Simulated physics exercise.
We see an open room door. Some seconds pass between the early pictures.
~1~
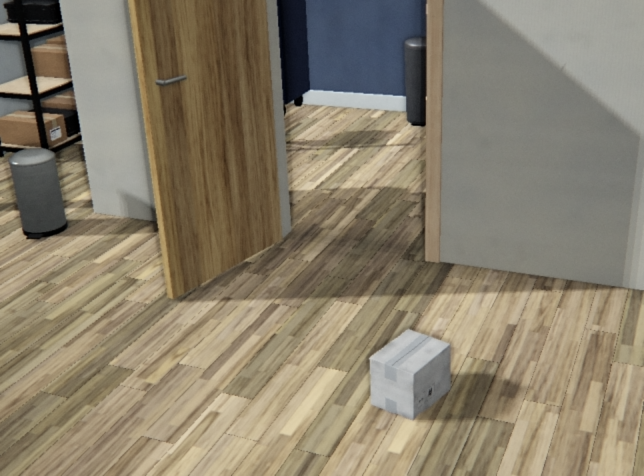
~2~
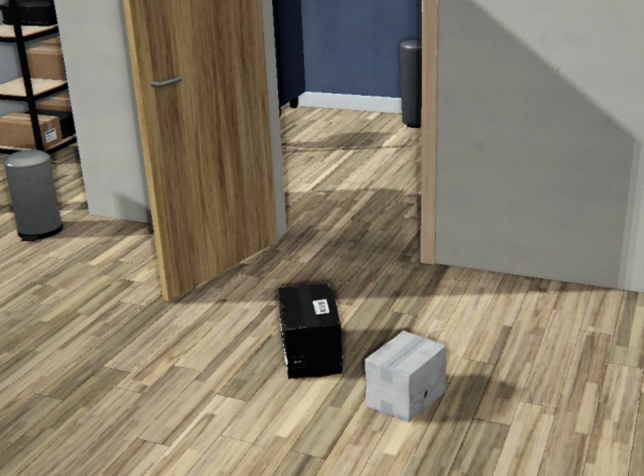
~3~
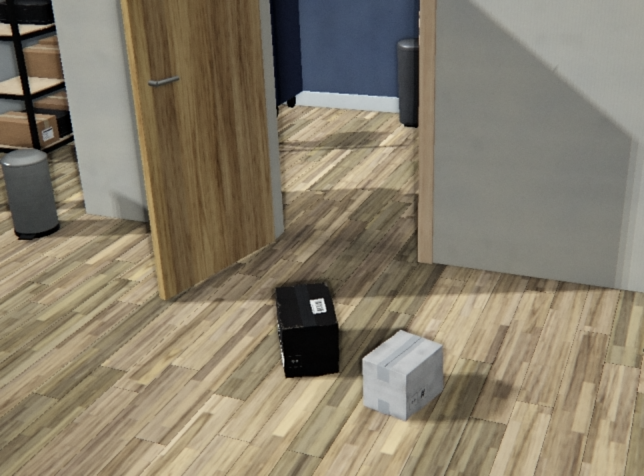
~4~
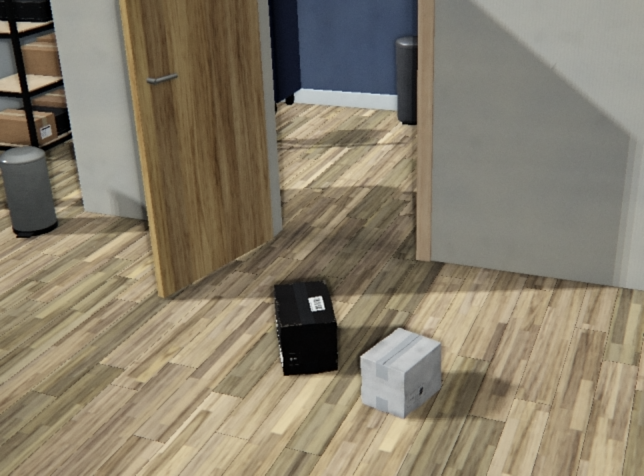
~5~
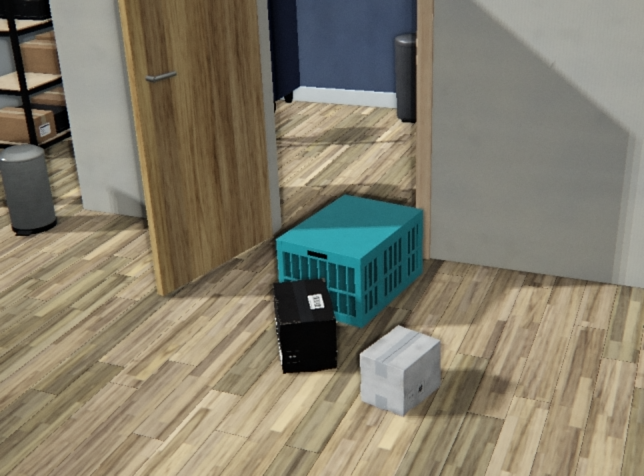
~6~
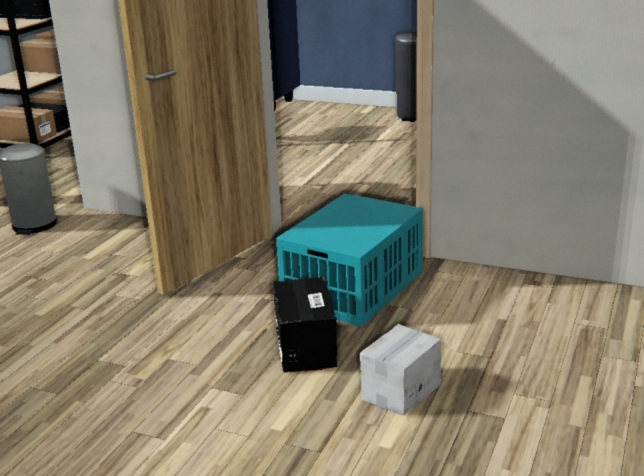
A black parcel appears beside a white box, then a turquoise chest appears behind them.
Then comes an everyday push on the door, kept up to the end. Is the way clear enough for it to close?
Here the door jams.
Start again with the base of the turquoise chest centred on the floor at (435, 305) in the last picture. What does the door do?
Then it shuts.
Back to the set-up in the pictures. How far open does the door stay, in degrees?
About 60°.
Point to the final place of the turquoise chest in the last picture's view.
At about (361, 254).
Then, 0.50 s past the last view, door at 93°.
Then, 0.80 s past the last view, door at 75°.
Then, 1.10 s past the last view, door at 60°; turquoise chest displaced a little near (359, 255).
Finally, door at 59°; all 3 still in place. Final places as the last picture's camera would see them, turquoise chest near (361, 254).
